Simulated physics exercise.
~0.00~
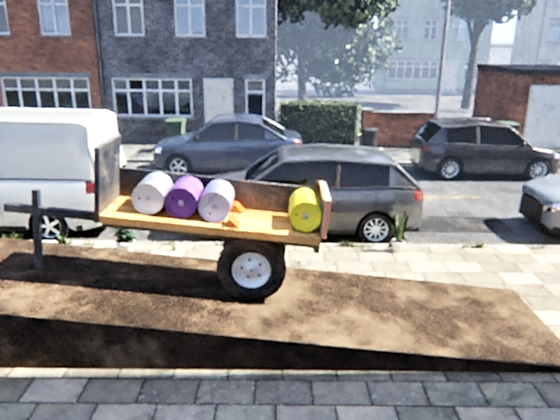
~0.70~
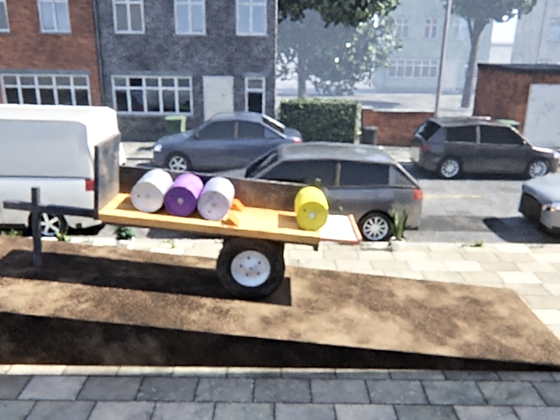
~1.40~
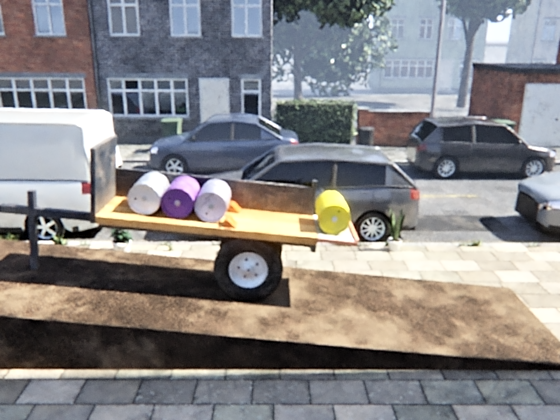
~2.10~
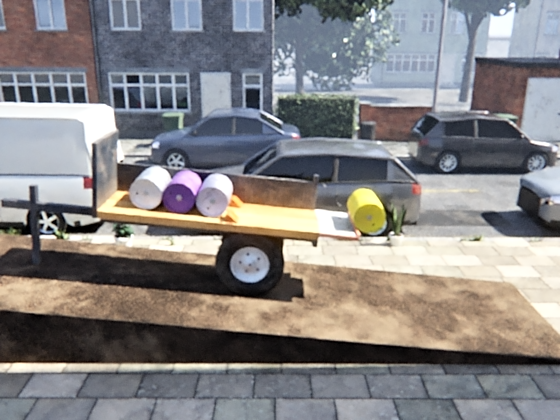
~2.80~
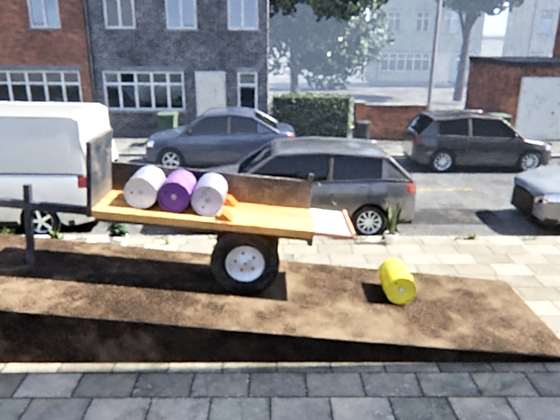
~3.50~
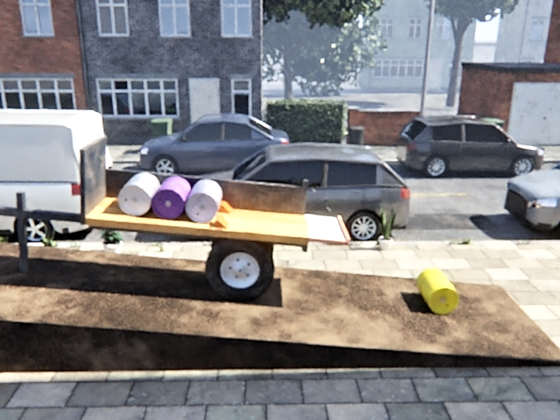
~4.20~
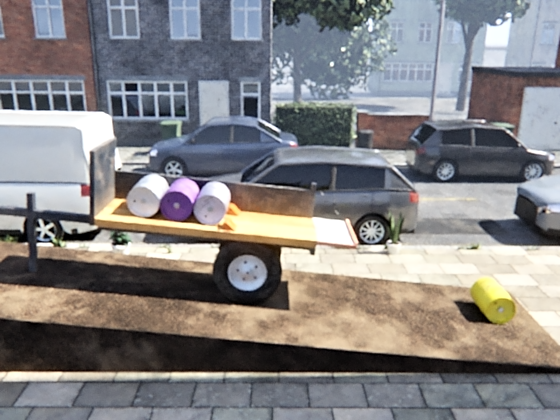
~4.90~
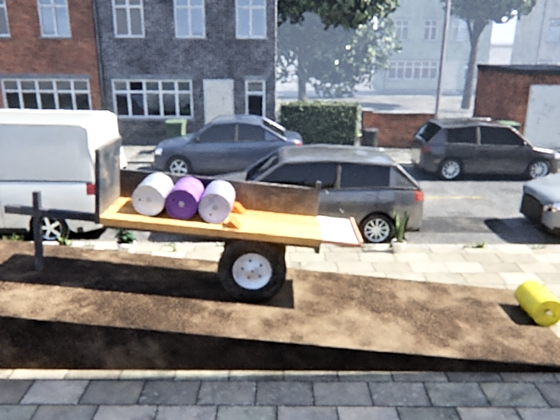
On a street with brick houses and parked cars, a slightly swaying side view shows a flatbed trailer standing on a brown ramp. Four kegs lie end-on in its orange bed, a purple one between two pale ones at the left and a yellow one against the tailgate at the right. The tailgate drops open, and the yellow keg rolls right onto it and over its edge. It falls to the ramp below and keeps rolling right, away from the trailer. At the end it is at the far right, while the other three kegs remain together on the bed.
